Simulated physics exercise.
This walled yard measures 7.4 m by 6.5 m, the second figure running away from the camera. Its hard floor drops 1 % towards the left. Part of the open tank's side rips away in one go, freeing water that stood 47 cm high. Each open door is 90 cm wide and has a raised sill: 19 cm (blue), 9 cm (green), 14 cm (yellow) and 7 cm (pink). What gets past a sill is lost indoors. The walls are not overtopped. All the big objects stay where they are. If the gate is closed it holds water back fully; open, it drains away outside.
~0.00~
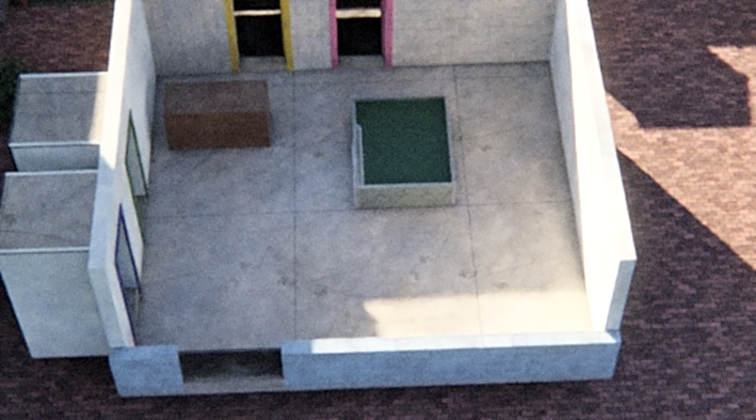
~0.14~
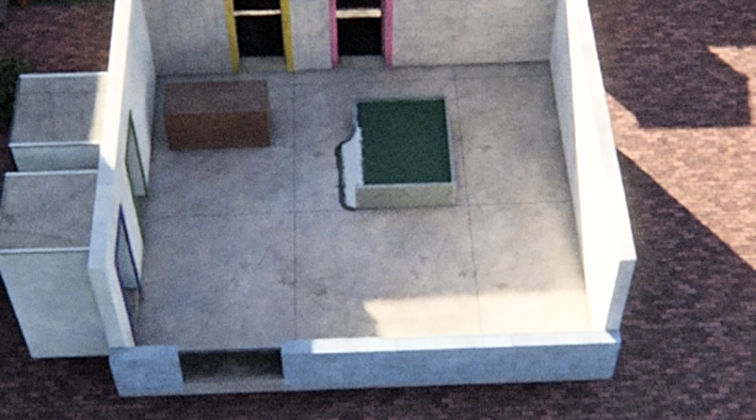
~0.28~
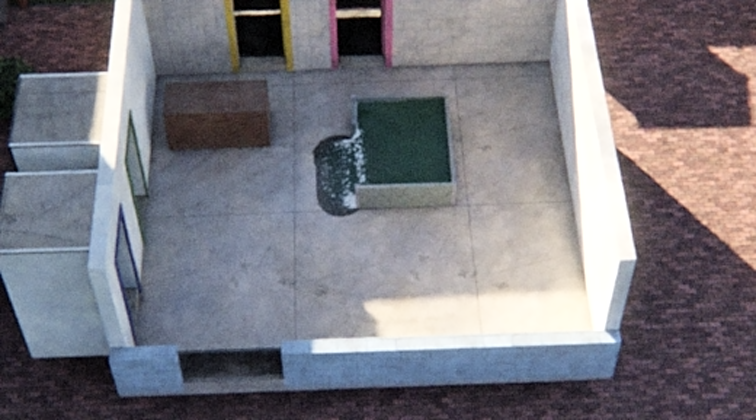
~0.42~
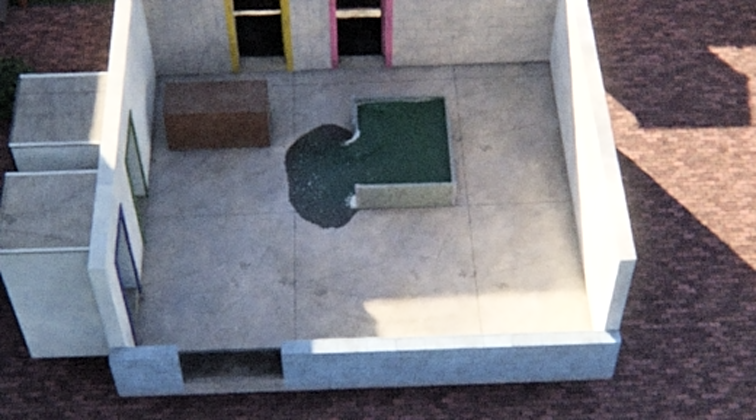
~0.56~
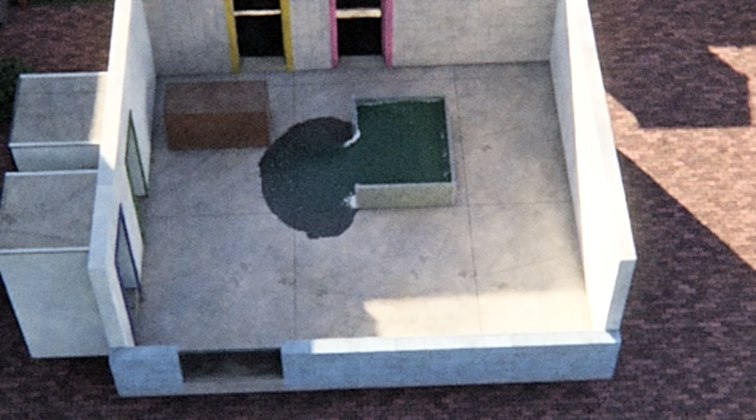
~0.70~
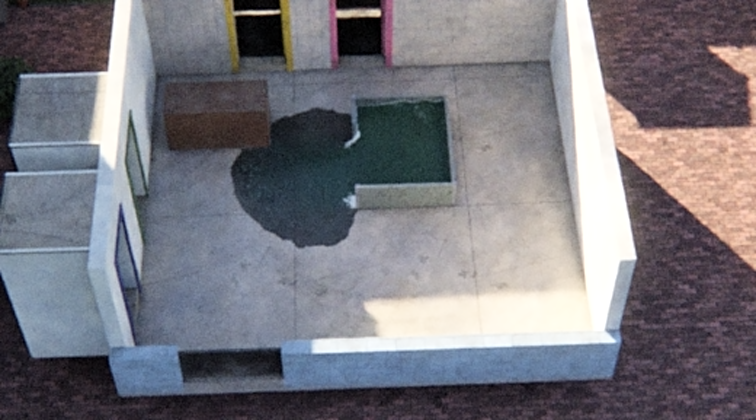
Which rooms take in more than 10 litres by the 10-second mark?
Within that time: At the blue door it keeps below the limit; at the green door it exceeds the limit; at the yellow door it stays under the limit; at the pink door it does not reach the limit.
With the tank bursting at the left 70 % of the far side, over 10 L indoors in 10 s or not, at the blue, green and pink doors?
Then: Blue not over, green under, pink over.
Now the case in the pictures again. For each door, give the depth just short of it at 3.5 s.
Depths in cm: Blue 11, green 16, yellow 5, pink 2.
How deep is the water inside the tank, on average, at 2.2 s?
About 20 cm.
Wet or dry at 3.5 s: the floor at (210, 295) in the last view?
It is flooded.
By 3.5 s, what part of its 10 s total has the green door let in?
Some 80 per cent by then.
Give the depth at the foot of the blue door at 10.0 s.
Some 7.5 cm.
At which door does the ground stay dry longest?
The pink one.
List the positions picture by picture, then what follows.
In the first picture, the open tank at (403, 142) is whole and still, 47 cm deep.
In the second picture, water pours out at (358, 169) and has run 0.8 m, to (349, 143); typically 8 cm deep outside, 47 cm at the open tank's back.
In the third picture, the front is at (325, 144), 0.9 m from the gap at (358, 170); 1.0 m2 of floor is under water; 47 cm left at the back of the open tank.
In the fourth picture, the front is at (298, 145), 1.3 m from the gap at (358, 170); 2.0 m2 of floor is under water; 46 cm left at the back of the open tank.
In the fifth picture, the front is at (265, 164), 1.7 m from the gap at (358, 170); 2.9 m2 of floor is under water; 41 cm left at the back of the open tank.
In the sixth picture, water pours out at (358, 170) and has run 2.1 m, to (238, 165); typically 5 cm deep outside, 39 cm at the open tank's back.
After 1.4 s water covers 20 % of the floor and is deepest (24 cm) near (353, 179); blue door not reached, green door not reached, yellow door not reached, pink door not reached.
After 2.2 s water covers 30 % of the floor and is deepest (26 cm) near (149, 171); blue door not reached, green door 20 cm at the sill, 23 L in, yellow door 7 cm at the sill, 0 L in, pink door not reached.
After 3.5 s water covers 40 % of the floor and is deepest (24 cm) near (135, 363); blue door 11 cm at the sill, 0 L in, green door 16 cm at the sill, 72 L in, yellow door 5 cm at the sill, 0 L in, pink door 2 cm at the sill, 0 L in.
After 6.0 s water covers 50 % of the floor and is deepest (13 cm) near (138, 325); blue door 11 cm at the sill, 0 L in, green door 9 cm at the sill, 88 L in, yellow door 6 cm at the sill, 0 L in, pink door 2 cm at the sill, 0 L in.
After 10.0 s water covers 80 % of the floor and is deepest (10 cm) near (147, 203); blue door 8 cm at the sill, 0 L in, green door 8 cm at the sill, 89 L in, yellow door 3 cm at the sill, 0 L in, pink door 3 cm at the sill, 0 L in.
